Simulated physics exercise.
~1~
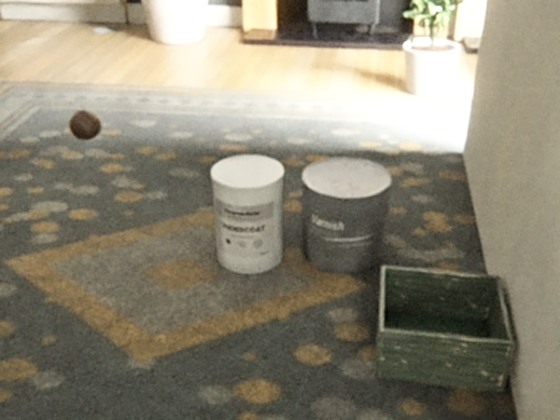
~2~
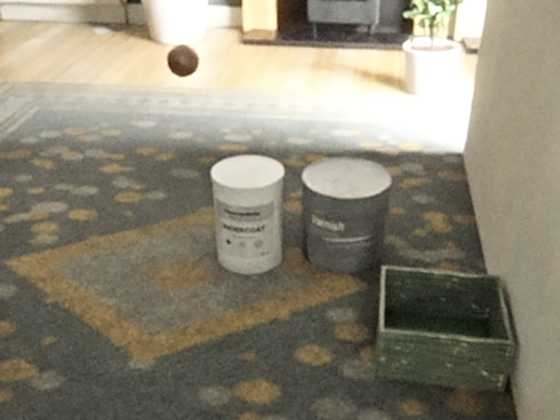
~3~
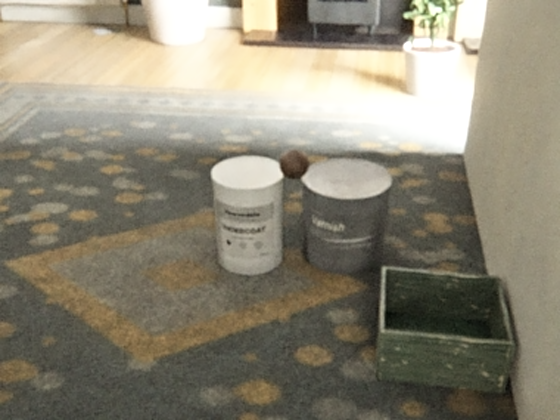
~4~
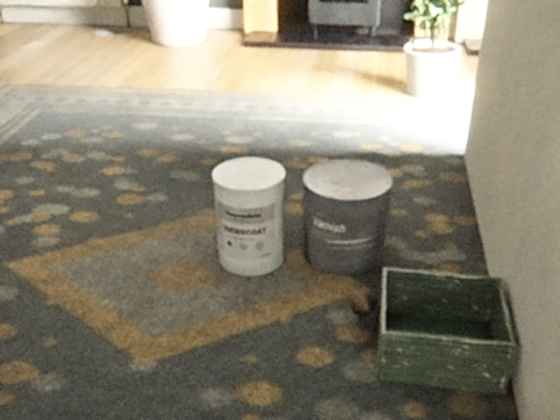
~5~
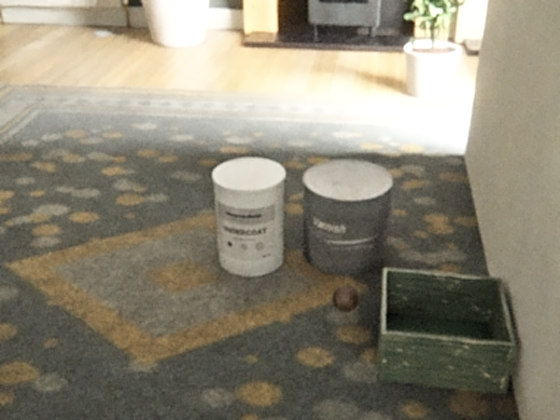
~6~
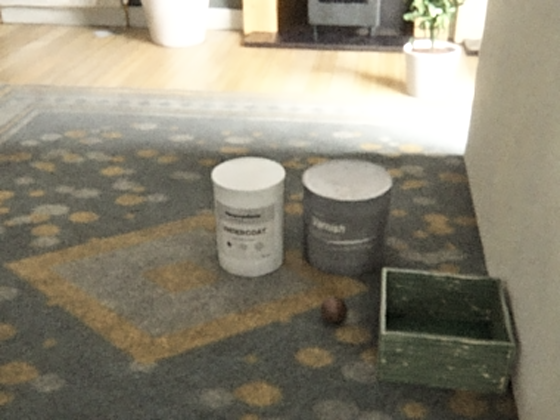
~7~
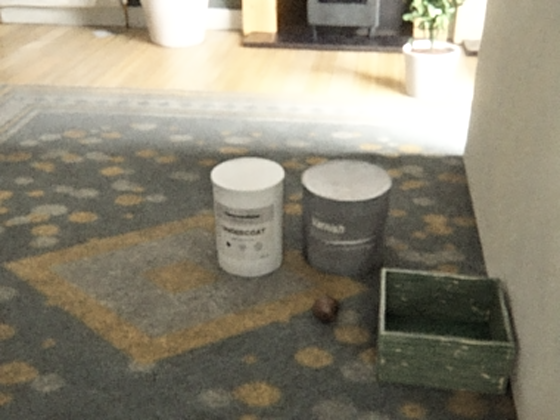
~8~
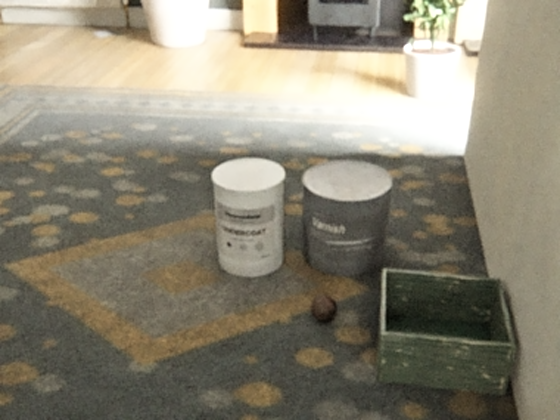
A small brown ball, perhaps an onion, flew up and to the right, dropped behind the white and grey pails, and reappeared beside the green box, then moved back left a little and came to rest on the carpet outside it.
